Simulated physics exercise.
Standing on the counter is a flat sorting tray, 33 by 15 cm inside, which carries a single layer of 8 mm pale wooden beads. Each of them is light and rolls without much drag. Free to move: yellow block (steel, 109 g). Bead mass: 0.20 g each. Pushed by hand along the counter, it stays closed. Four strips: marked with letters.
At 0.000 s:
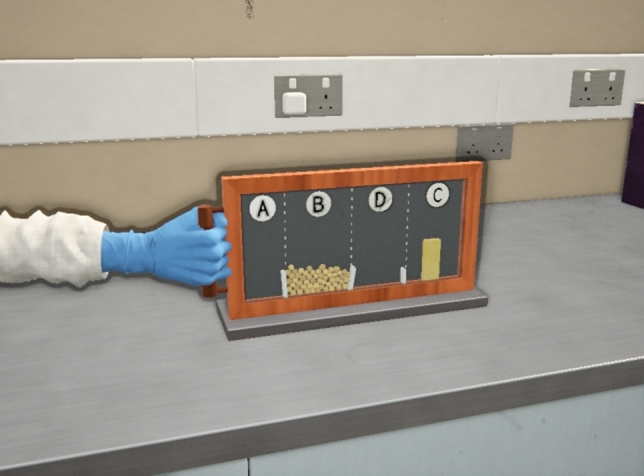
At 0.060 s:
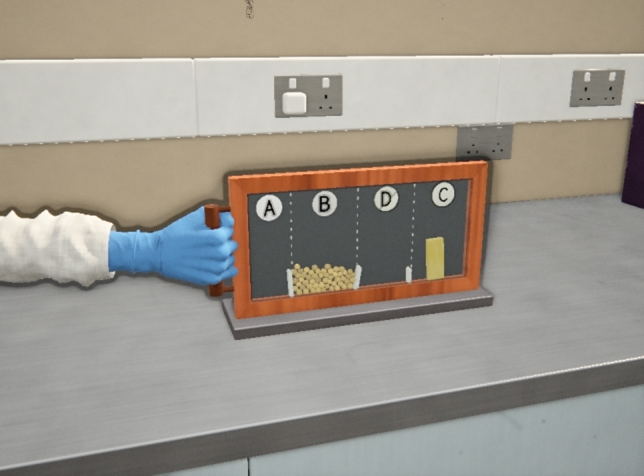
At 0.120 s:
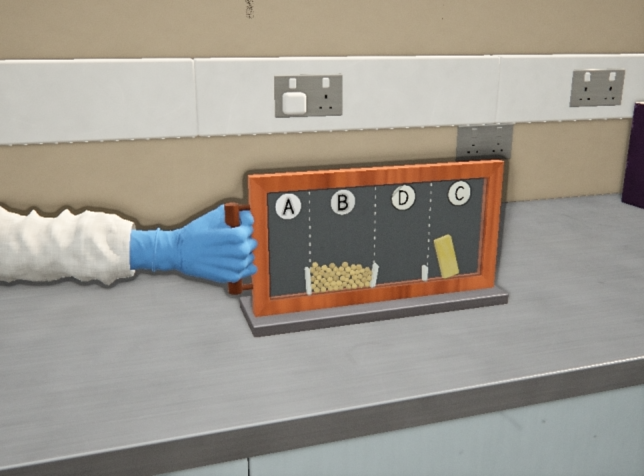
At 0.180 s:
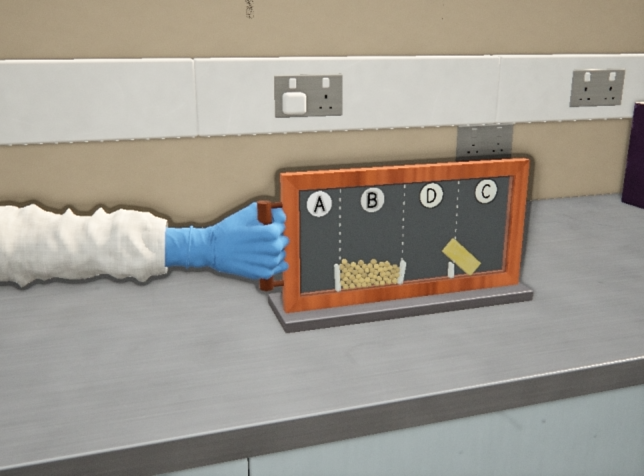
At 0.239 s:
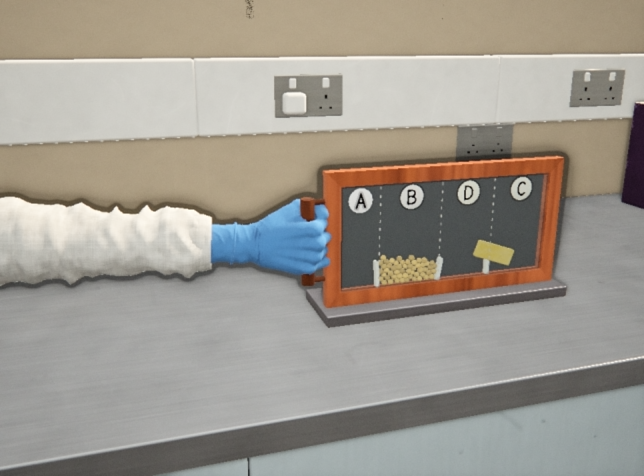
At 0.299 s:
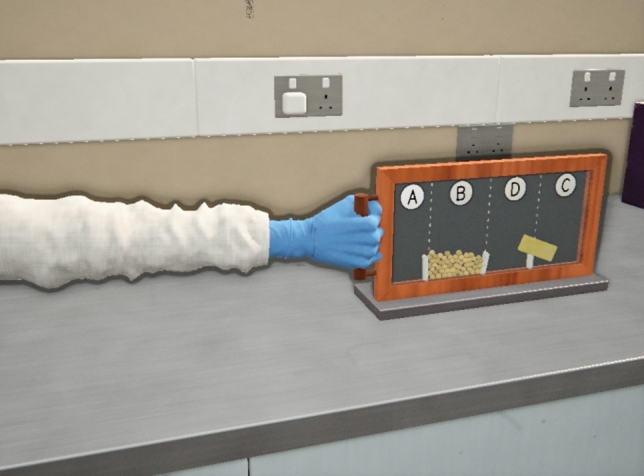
A blue-gloved hand pushed a wood-framed tray with lettered sections along a counter to the right, and the yellow block inside tilted left onto a short white strip while the pale beads stayed heaped together.
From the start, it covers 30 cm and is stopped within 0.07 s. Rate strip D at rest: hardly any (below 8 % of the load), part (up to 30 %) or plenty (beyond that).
Reading for strip D: A modest portion.
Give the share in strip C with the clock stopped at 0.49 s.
Close to 0 % of the load.
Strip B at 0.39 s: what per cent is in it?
Share: Some 100 per cent.
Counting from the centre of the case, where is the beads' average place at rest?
The middle sits around 3 cm left of it and 6 cm below it.
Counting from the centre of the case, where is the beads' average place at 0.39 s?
Left: About 5 cm; below: About 5 cm.
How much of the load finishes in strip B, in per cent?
Around 80 percent.
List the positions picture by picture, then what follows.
In the first picture, at its start; about 50 beads; beads' middle (317, 280); highest (291, 268); yellow block (431, 260); A (263, 208), B (319, 204), C (438, 195), D (381, 199).
In the second picture, 1 cm to the right; beads' middle (323, 279); highest (297, 267).
In the third picture, 3 cm to the right; beads' middle (340, 277); highest (315, 265); wall ends (425, 268), (376, 266), (307, 270).
In the fourth picture, 8 cm to the right; beads' middle (369, 274); highest (344, 262); yellow block (462, 257) tilted 48°.
In the fifth picture, 14 cm to the right; beads' middle (406, 270); highest (383, 258).
In the sixth picture, 22 cm to the right; beads' middle (454, 265); highest (432, 253); yellow block (538, 248) tilted 68°; A (412, 197), B (461, 193), C (566, 185), D (515, 189).
After 0.39 s, it is 30 cm to the right; the beads' middle is 5 cm left of and 5 cm below the centre; B 100 %.
After 0.49 s, it is 30 cm to the right; the beads' middle is 3 cm left of and 6 cm below the centre; B 85 %, D 15 %.
After 0.64 s, it is 30 cm to the right; the beads' middle is 3 cm left of and 6 cm below the centre; B 80 %, D 20 %.
At rest by 1.1 s, it is 30 cm to the right; A 0 %, B 80 %, C 0 %, D 20 %.
